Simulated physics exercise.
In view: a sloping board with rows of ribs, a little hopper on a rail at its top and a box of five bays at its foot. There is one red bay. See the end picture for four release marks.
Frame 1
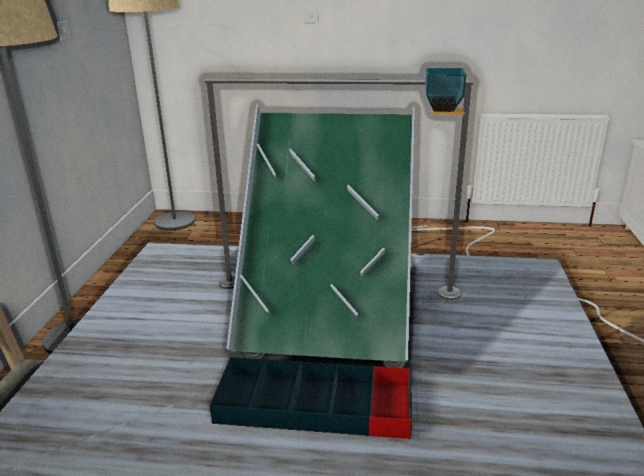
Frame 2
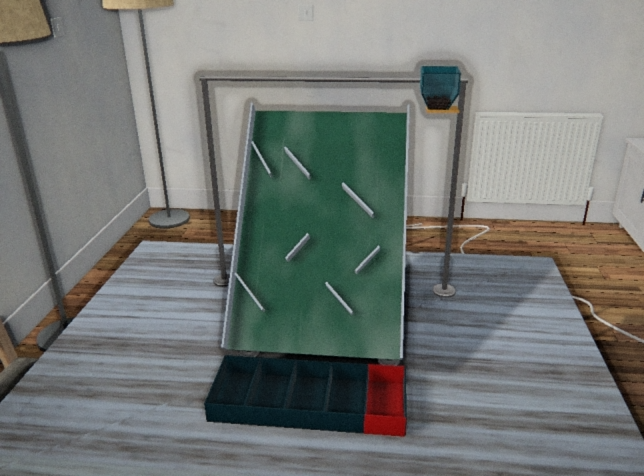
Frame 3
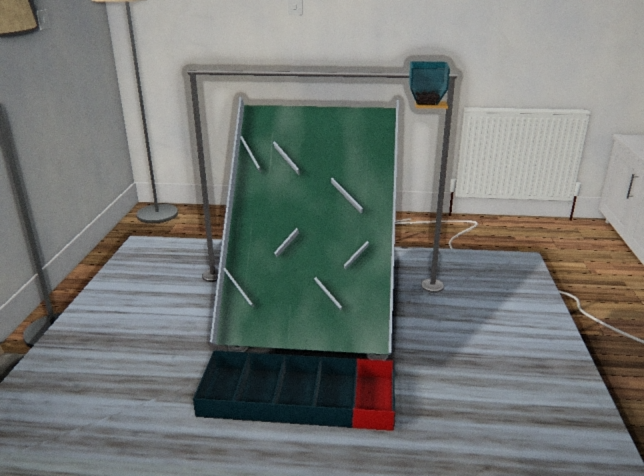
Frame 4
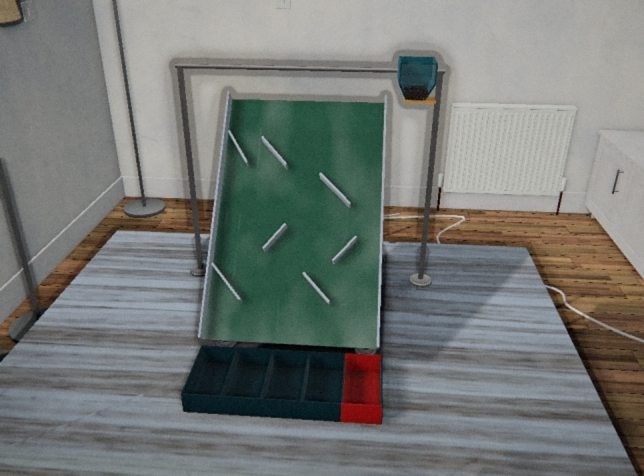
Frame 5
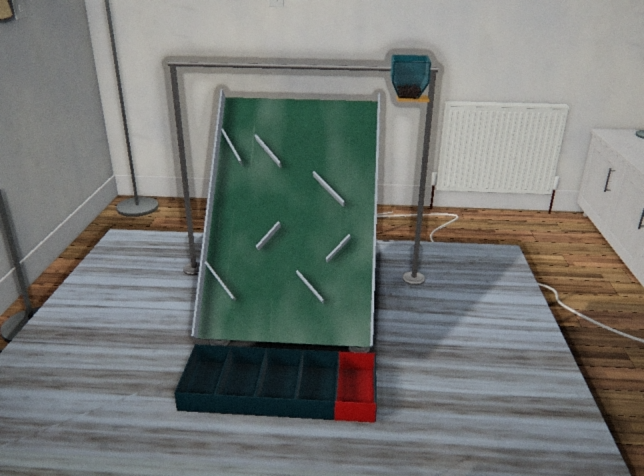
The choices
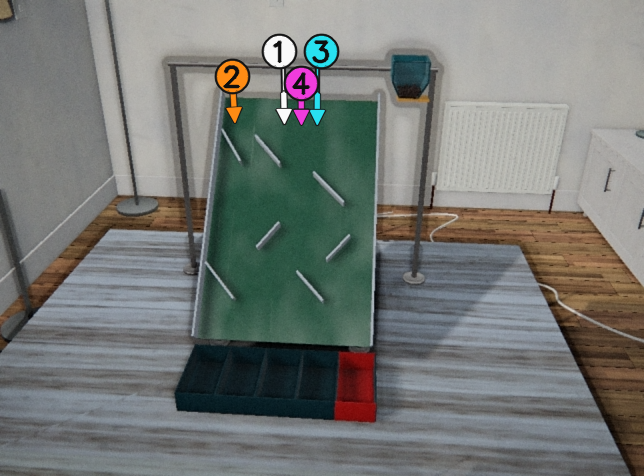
Green sloping board with angled ribs standing above a five-bay box, one bay red, as the view drifts slightly right.
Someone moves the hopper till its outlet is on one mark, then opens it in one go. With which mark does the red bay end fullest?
Use mark 1.
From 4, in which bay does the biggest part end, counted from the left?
The fifth.
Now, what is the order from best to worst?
Best to worst: 1, 4, 3, 2.
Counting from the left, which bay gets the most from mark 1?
The fifth.
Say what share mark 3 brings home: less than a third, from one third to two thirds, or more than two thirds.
It is less than a third.
On the marked copy, mark 1 meets the board at (284, 118); mark 2 meets the board at (234, 117); mark 3 meets the board at (317, 119); mark 4 meets the board at (301, 119).
If 1 is chosen, close to half in the red bay, close to a quarter in other bays, close to a quarter outside the box.
If 2 is chosen, only a few in the red bay, the bulk in other bays, a small share held on the board, a small share outside the box.
If 3 is chosen, close to a quarter in the red bay, close to half in other bays, close to a third outside the box.
If 4 is chosen, close to half in the red bay, close to a quarter in other bays, close to a third outside the box.
